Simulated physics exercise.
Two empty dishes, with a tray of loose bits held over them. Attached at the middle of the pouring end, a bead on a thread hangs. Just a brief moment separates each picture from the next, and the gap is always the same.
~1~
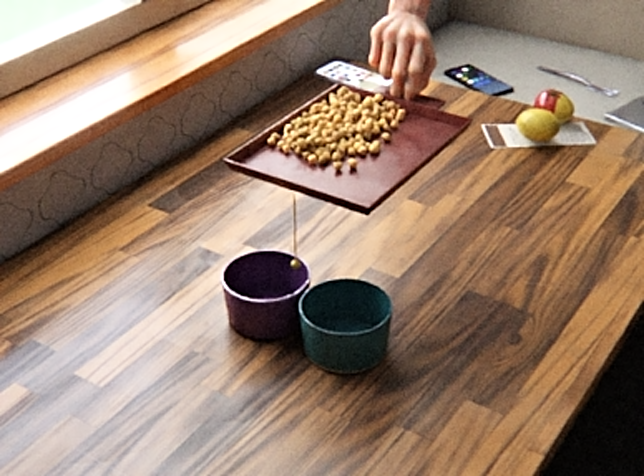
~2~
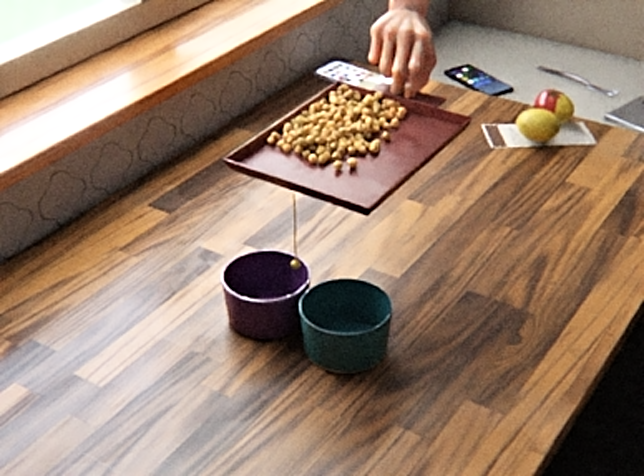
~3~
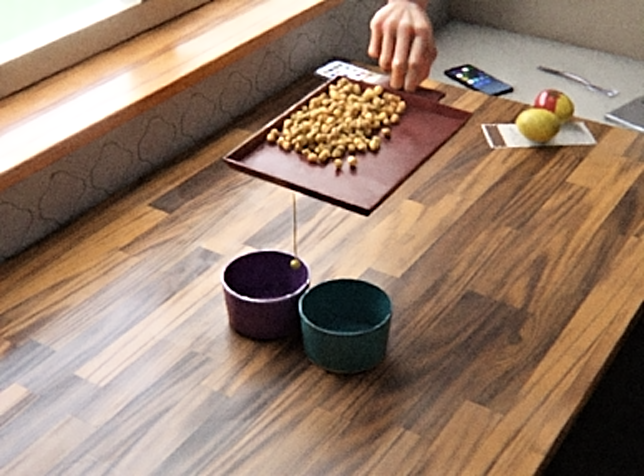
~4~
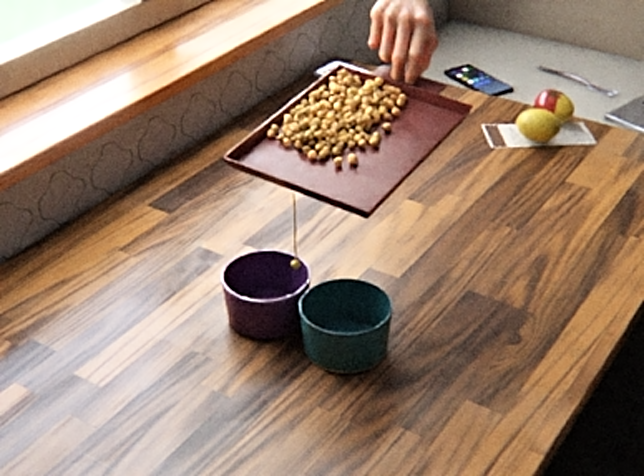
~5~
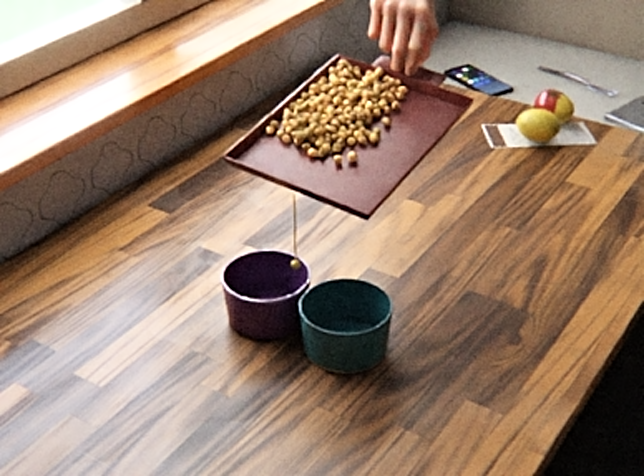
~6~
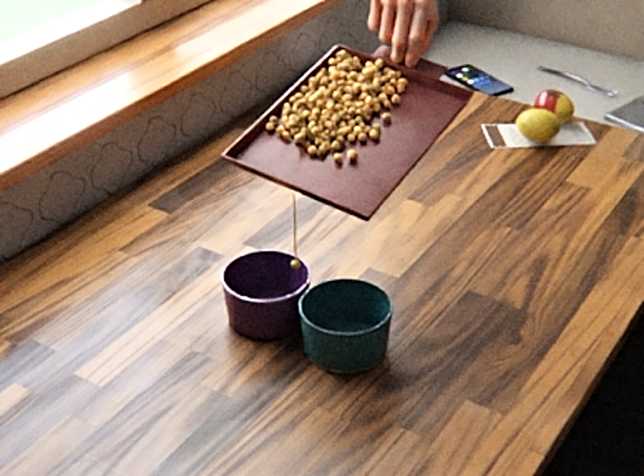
At the start, a hand holds the far edge of a dark red tray of chickpeas above a purple bowl and a teal bowl, a bead hanging from its near edge. The hand then gradually raises the far side, and the tray slants slightly more, its near edge dipping a little at the right corner.
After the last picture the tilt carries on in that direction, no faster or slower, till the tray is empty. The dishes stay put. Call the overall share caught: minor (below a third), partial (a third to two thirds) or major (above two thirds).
Major - above two thirds.
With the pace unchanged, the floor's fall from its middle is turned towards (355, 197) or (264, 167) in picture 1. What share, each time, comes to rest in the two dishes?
I'd say roughly 80 percent with the first slope, 30 percent with the other.
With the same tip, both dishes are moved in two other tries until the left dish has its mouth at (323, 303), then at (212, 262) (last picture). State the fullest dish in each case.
So at the first spot it's the one placed on the left, and at the second spot it's the one placed on the right.
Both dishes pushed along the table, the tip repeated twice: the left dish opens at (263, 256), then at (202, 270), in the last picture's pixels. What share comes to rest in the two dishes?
Roughly 40% the first time and 30% the second time.
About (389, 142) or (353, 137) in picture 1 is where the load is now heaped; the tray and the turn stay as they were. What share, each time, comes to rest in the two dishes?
You'd get near 80 percent first and near 70 percent after that.
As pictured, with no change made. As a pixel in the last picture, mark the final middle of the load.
I'd say the middle ends up at about (343, 344).
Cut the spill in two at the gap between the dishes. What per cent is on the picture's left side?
Close to 70 per cent.
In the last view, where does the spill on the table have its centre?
Around (286, 380).
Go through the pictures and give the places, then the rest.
Corners of the pouring end near (229, 159) and (368, 204), level; middle of the load near (341, 126), dried chickpeas; left dish near (241, 314); right dish near (321, 347); bead on its thread near (296, 265), in the first frame.
Corners of the pouring end near (229, 158) and (368, 204), level; middle of the load near (341, 125), in the second frame.
Corners of the pouring end near (229, 157) and (368, 206), tipped barely, lowest at the right corner; middle of the load near (341, 121), in the third frame.
Corners of the pouring end near (229, 156) and (367, 208), tipped a little, lowest at the right corner; middle of the load near (341, 115), in the fourth frame.
Corners of the pouring end near (229, 155) and (367, 210), tipped a little, lowest at the right corner; middle of the load near (341, 109), in the fifth frame.
Corners of the pouring end near (228, 154) and (367, 212), tipped a little, lowest at the right corner; middle of the load near (341, 103); left dish near (241, 314); right dish near (321, 347), in the sixth frame.
Shortly afterwards, tray tipped steeply; the bulk on the tray; only a few in the right dish; only a few outside both; a little in the air.
Next, tray tipped right over; near half on the tray; near a quarter in the right dish; only a few in the left dish; a little outside both; near a quarter in the air.
Some moments later, tray tipped past a quarter turn; the bulk in the right dish; a little in the left dish; near a quarter outside both; only a few in the air.
In the end, tray tipped past a quarter turn; the bulk in the right dish; a little in the left dish; near a quarter outside both; only a few in the air.
